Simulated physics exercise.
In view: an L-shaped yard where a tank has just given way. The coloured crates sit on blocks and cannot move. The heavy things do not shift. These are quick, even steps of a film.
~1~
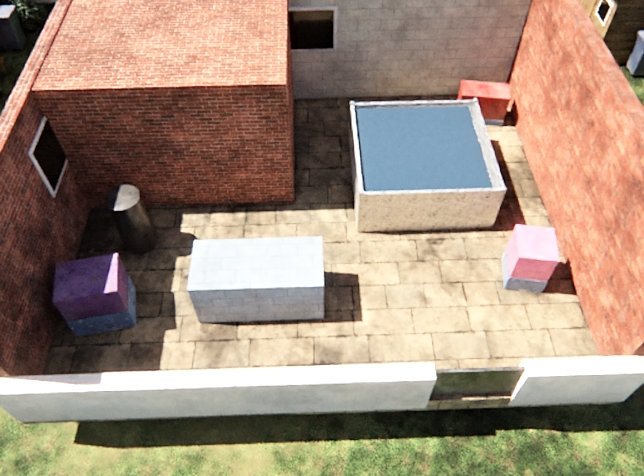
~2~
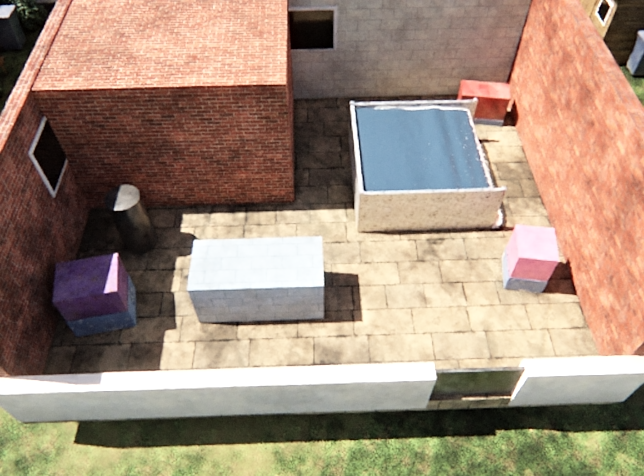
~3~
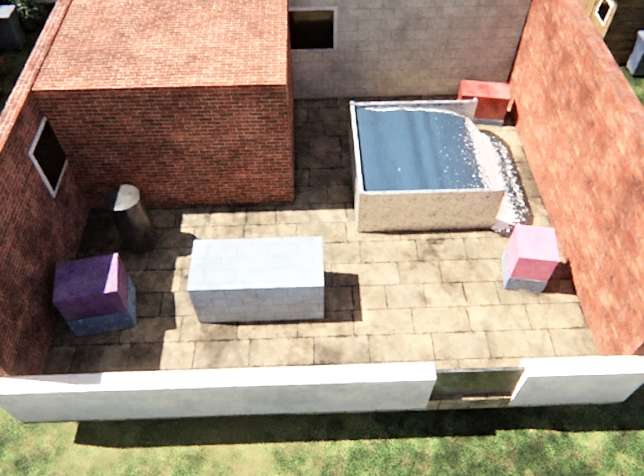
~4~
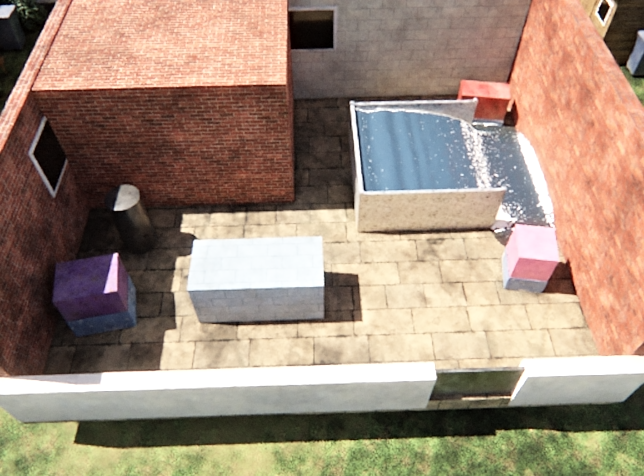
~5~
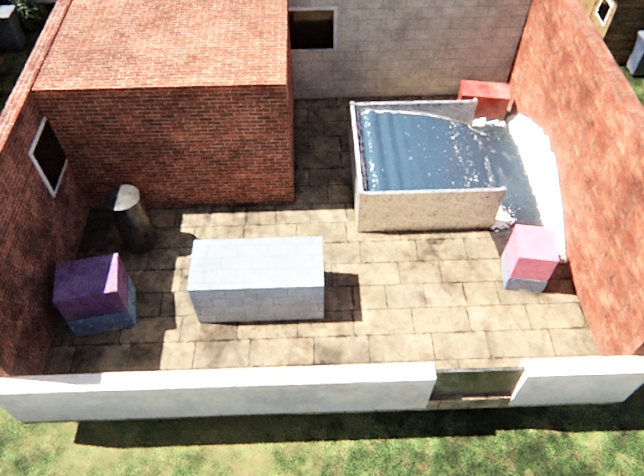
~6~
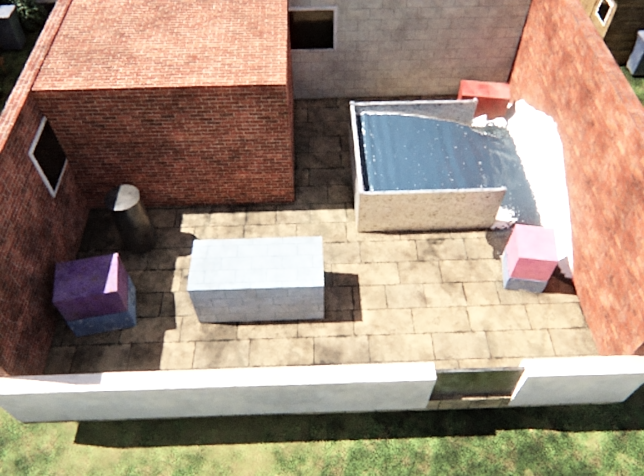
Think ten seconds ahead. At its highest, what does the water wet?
One by one: The pink crate gets wet; the red crate gets wet; the purple crate stays dry.
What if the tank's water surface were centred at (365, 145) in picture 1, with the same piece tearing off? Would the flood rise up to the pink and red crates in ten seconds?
In short: The pink one is soaked, the red one ends up wet.
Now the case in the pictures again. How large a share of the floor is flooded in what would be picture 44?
Some 95 per cent.
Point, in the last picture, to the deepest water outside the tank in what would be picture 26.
Around (323, 100).
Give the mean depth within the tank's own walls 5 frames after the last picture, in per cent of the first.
About 50 per cent.
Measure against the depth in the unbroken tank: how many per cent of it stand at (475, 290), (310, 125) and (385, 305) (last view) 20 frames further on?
In that order: 2, 35 and 10 per cent.
A moment on, water covers 20 % of the floor; the pink crate water round its plinth, the red crate water round its plinth, the purple crate not reached.
Next, water covers 40 % of the floor; the pink crate water round its plinth, the red crate water round its plinth, the purple crate not reached.
Then, water covers 75 % of the floor; the pink crate water round its plinth, the red crate water round its plinth, the purple crate not reached.
Later, water covers 95 % of the floor; the pink crate water round its plinth, the red crate water round its plinth, the purple crate water round its plinth.
In the end, water covers 100 % of the floor; the pink crate was topped, the red crate was topped, the purple crate stayed above the water.
